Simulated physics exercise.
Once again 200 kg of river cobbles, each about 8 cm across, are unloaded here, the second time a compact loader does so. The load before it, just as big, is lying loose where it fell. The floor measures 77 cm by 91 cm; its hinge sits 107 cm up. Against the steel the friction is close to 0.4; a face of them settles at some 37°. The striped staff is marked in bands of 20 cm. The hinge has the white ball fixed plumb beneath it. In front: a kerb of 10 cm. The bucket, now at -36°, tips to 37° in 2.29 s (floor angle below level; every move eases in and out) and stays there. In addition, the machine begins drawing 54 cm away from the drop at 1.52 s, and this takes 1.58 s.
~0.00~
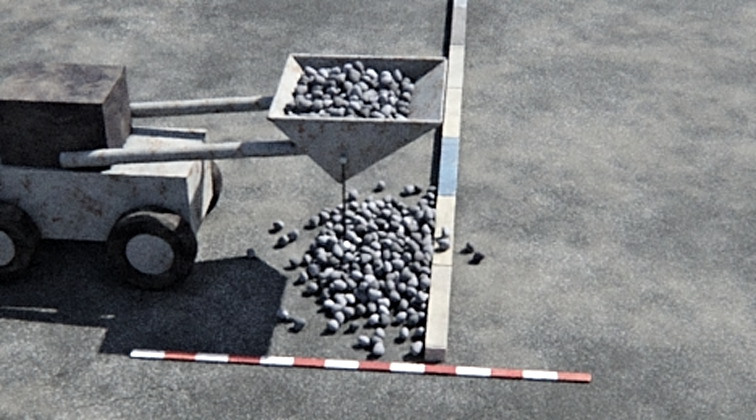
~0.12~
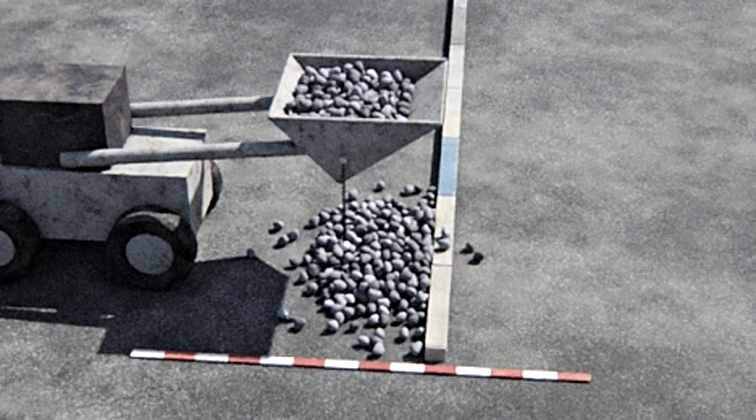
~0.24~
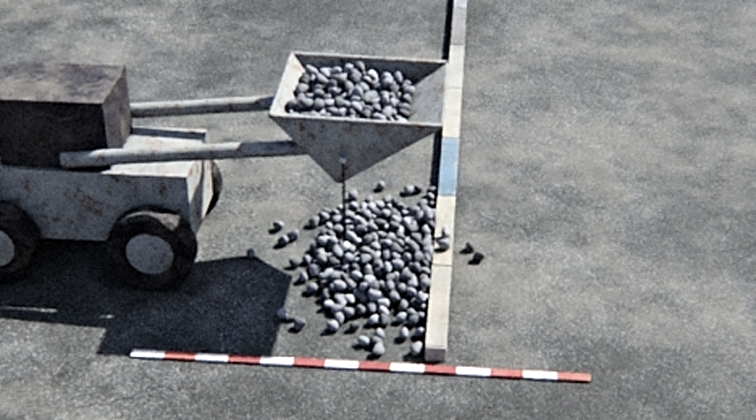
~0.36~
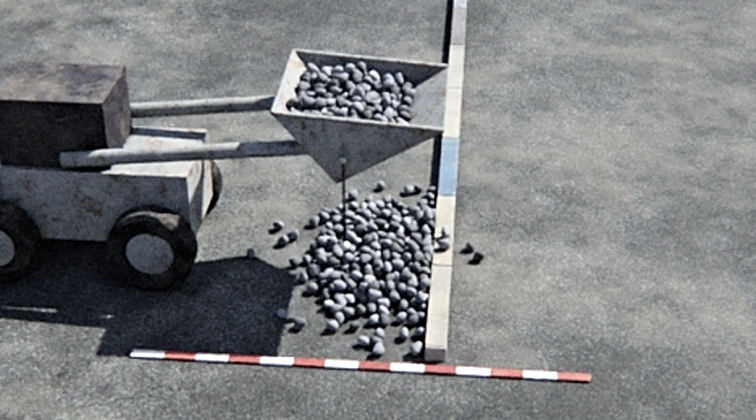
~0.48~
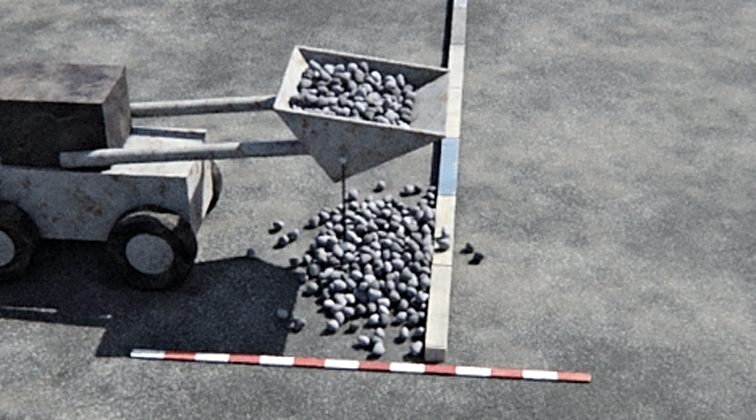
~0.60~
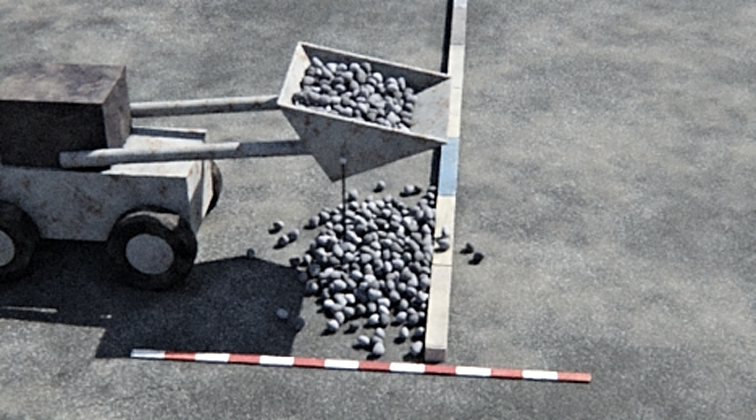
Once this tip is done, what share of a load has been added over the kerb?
About 49 per cent.
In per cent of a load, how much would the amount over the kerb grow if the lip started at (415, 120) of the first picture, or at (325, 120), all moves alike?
First place: Roughly 20 %; second place: Roughly 0 %.
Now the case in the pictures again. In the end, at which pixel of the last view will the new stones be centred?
Centre: Approx. (447, 251).
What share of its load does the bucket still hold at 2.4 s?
Held: Around 5 % of the load.
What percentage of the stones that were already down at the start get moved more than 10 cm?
Near 0 per cent, I reckon.
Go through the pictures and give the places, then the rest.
In the first picture, lip at (441, 123), floor tilted -36°, highest stones at (346, 80). The earlier load is highest near (396, 240), 18 cm above ground level, 99 % on this side of the kerb, 1 % over the kerb.
In the second picture, lip at (441, 124), floor tilted -35°, highest stones at (347, 80); the stones move at 0.0 m/s on average.
In the third picture, the bucket is at -34°, its lip at (442, 127); the top of the load is at (343, 78); the stones move at 0.1 m/s on average.
In the fourth picture, lip at (444, 131), floor tilted -31°, highest stones at (332, 80); the stones move at 0.1 m/s on average.
In the fifth picture, the bucket is at -28°, its lip at (446, 136); the top of the load is at (326, 77); the stones move at 0.1 m/s on average.
In the sixth picture, lip at (447, 143), floor tilted -24°, highest stones at (323, 78); the stones move at 0.1 m/s on average.
After 1.7 s the floor is at 26°; in per cent of one load, 94 in the bucket, 105 on this side of the kerb, 1 over the kerb; the foremost stones are at (457, 234).
After 2.4 s the floor is at 37°; in per cent of one load, 6 in the bucket, 155 on this side of the kerb, 39 over the kerb; the foremost stones are at (541, 267).
After 3.5 s the floor is at 37°; in per cent of one load, 0 in the bucket, 150 on this side of the kerb, 50 over the kerb; the foremost stones are at (619, 263).
After 6.0 s the floor is at 37°; in per cent of one load, 0 in the bucket, 150 on this side of the kerb, 50 over the kerb; the foremost stones are at (619, 263). Net gain over the kerb, 49.
